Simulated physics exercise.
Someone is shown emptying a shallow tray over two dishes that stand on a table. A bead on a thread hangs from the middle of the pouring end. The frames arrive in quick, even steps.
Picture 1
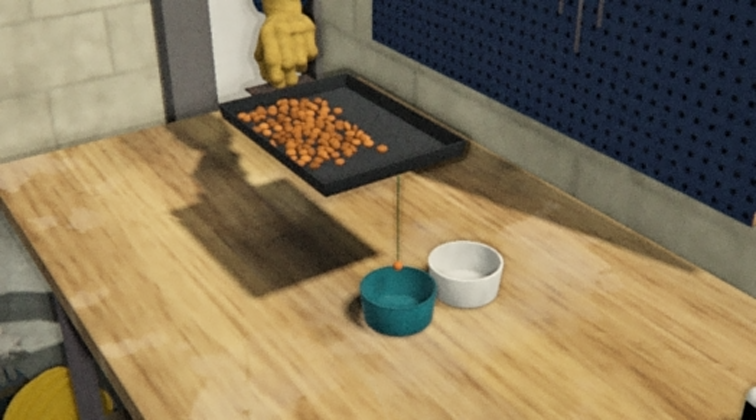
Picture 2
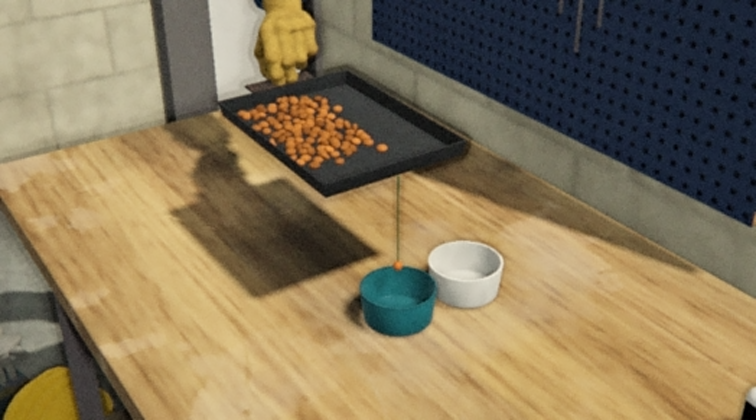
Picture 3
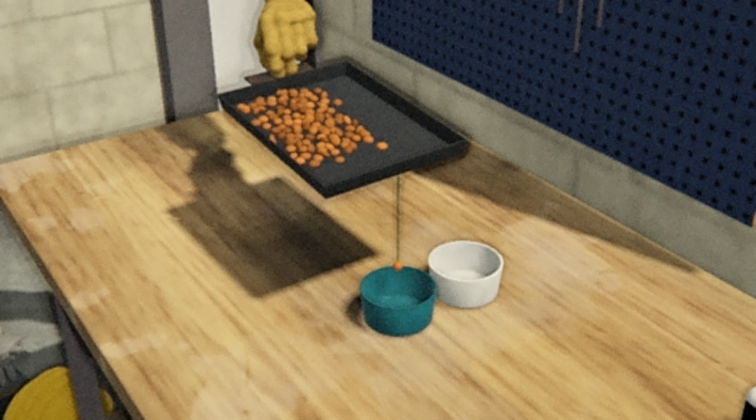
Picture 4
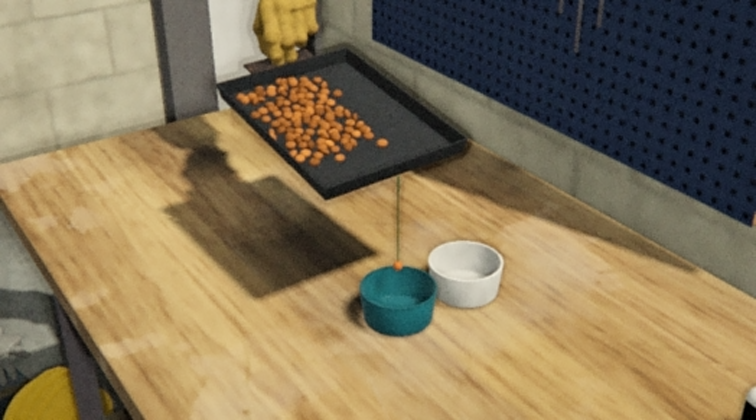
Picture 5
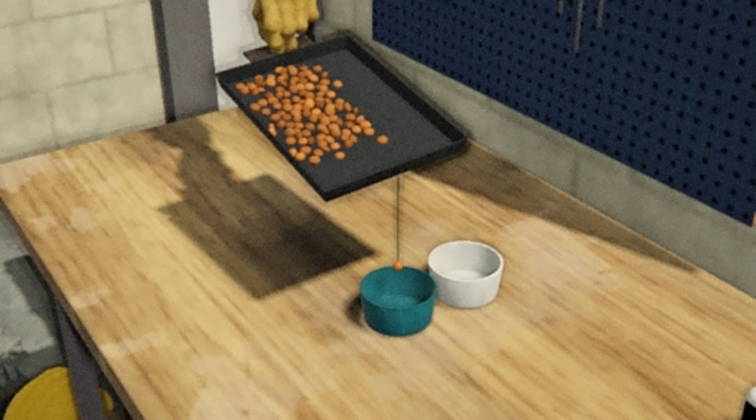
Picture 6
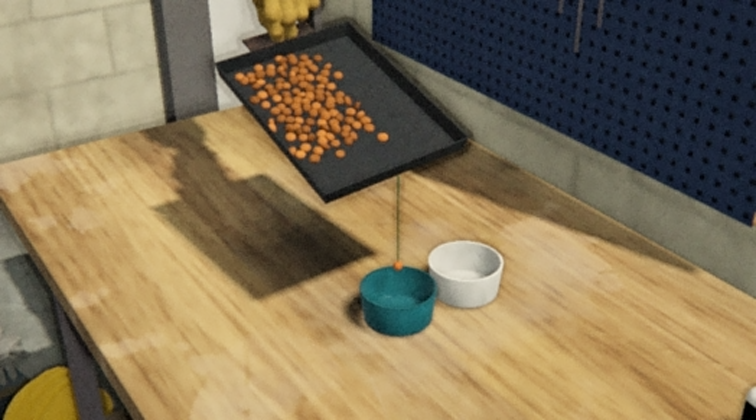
Yellow-gloved hand raising the back of a dark tray of orange-brown pieces above teal and white bowls on a wooden table.
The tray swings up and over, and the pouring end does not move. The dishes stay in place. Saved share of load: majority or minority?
Most is lost.
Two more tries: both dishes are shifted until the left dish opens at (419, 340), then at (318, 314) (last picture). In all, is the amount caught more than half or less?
At place one a lesser share; at place two the greater share.
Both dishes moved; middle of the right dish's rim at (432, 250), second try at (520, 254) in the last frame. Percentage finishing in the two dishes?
In turn 0 and 0 in a hundred.
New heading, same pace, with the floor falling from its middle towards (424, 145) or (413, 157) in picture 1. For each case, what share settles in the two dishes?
Case one near 70 %; case two near 90 %.
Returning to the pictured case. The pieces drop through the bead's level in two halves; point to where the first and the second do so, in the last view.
(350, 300), then (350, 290).
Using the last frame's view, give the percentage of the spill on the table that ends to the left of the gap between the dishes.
About 90 per cent.
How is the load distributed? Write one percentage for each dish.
The left dish gets close to 10 per cent and the right dish close to 0 per cent.
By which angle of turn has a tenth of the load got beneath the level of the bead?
That happens at close to 65 degrees.
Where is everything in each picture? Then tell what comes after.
In the first frame, corners of the pouring end at (325, 181) and (462, 140), level; middle of the load at (306, 129), bits of cat kibble; left dish at (420, 318); right dish at (488, 290); bead on its thread at (398, 266).
In the second frame, corners of the pouring end at (325, 182) and (462, 140), level; middle of the load at (306, 128).
In the third frame, corners of the pouring end at (326, 184) and (462, 139), tipped barely, lowest at the left corner; middle of the load at (306, 123).
In the fourth frame, corners of the pouring end at (326, 186) and (463, 138), tipped a little, lowest at the left corner; middle of the load at (306, 116).
In the fifth frame, corners of the pouring end at (326, 188) and (464, 137), tipped a little, lowest at the left corner; middle of the load at (306, 109).
In the sixth frame, corners of the pouring end at (326, 191) and (464, 136), tipped clearly, lowest at the left corner; middle of the load at (306, 103); left dish at (420, 318); right dish at (488, 290).
Soon after the last picture, tray tipped steeply; most on the tray; about a quarter in the air.
A little later, tray tipped right over; about a third on the tray; a stray few in the left dish; about half outside both; a small part in the air.
Later still, tray tipped past a quarter turn; a small part in the left dish; most outside both.
At rest, tray tipped past a quarter turn; a small part in the left dish; none in the right dish; most outside both.
